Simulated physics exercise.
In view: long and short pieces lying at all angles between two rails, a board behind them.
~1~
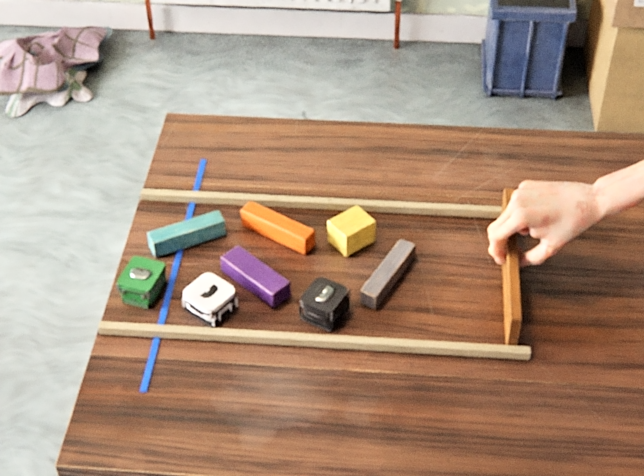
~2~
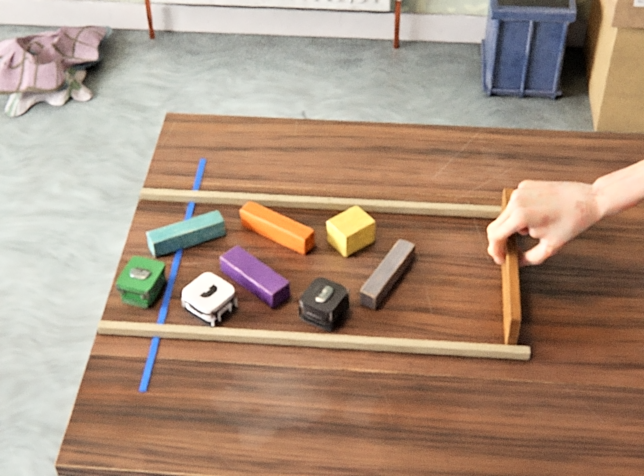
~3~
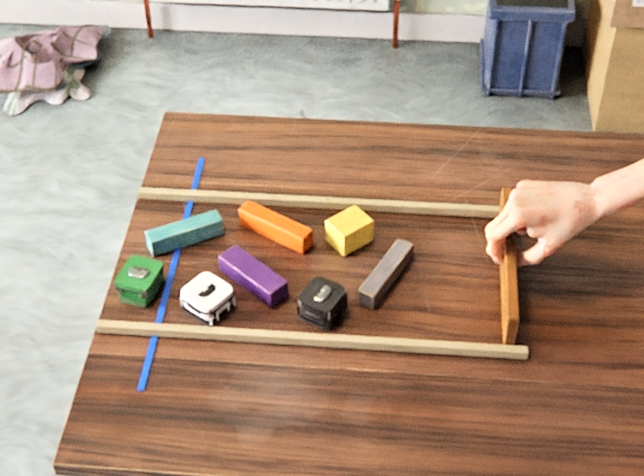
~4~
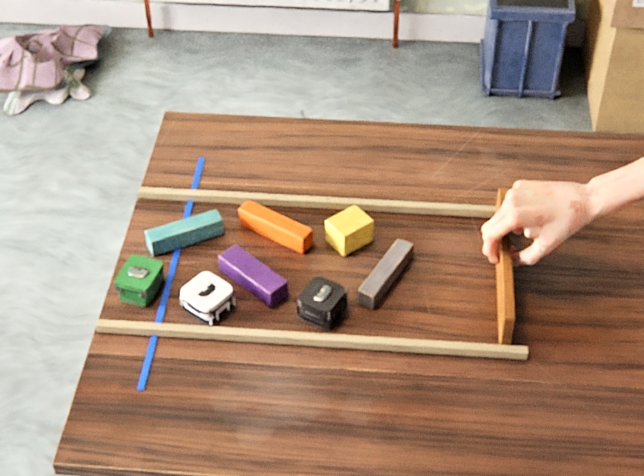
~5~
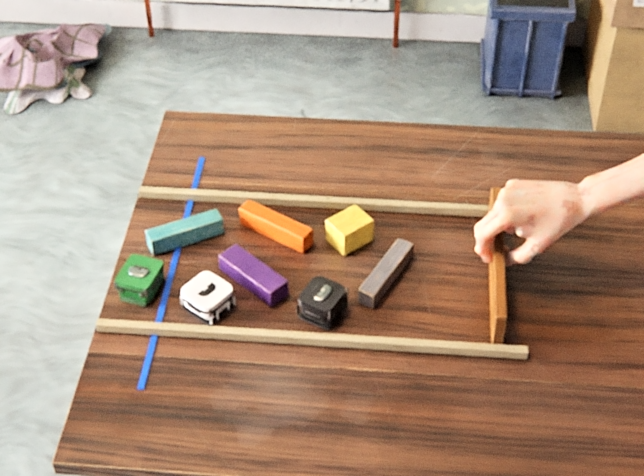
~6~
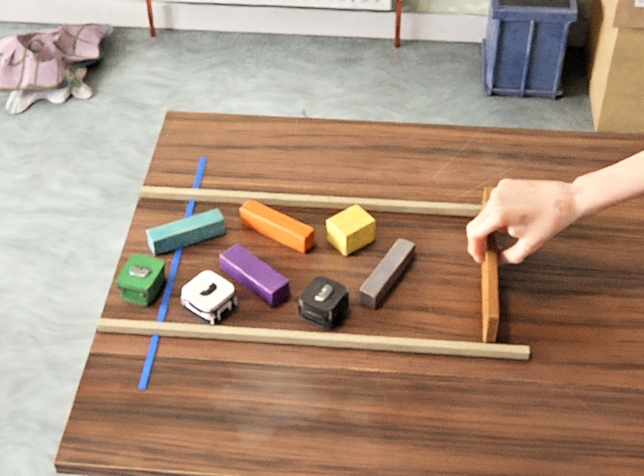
We see coloured blocks and small cases lying between two rails on a wooden table, some near a blue strip, while a hand at the right slides an upright board slightly left; the pieces stay still.
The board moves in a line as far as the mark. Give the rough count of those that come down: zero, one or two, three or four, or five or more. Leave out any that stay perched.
As it turns out, the number that fall off is three or four.
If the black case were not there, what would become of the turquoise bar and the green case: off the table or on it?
The turquoise bar comes down; the green case comes down.
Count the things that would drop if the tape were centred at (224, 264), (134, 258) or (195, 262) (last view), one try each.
The counts: 0, 7 and 2.
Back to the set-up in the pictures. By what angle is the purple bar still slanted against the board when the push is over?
Near 30 degrees.
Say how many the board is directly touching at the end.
It touches 3.
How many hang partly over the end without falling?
That would be 2.
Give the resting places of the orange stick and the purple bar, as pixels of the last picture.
The orange stick stops around (139, 229); the purple bar around (128, 258).
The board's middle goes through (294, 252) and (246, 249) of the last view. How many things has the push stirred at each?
5 and 8.
Early on, none off yet; green case at rest near (142, 280); turquoise bar at rest near (187, 232); white case at rest near (209, 298).
A while later, none off yet; green case at rest near (142, 280); turquoise bar moving near (182, 233); white case travelled a little near (197, 295).
Finally, the number that fall off is three or four; lost, white case, turquoise bar and green case.
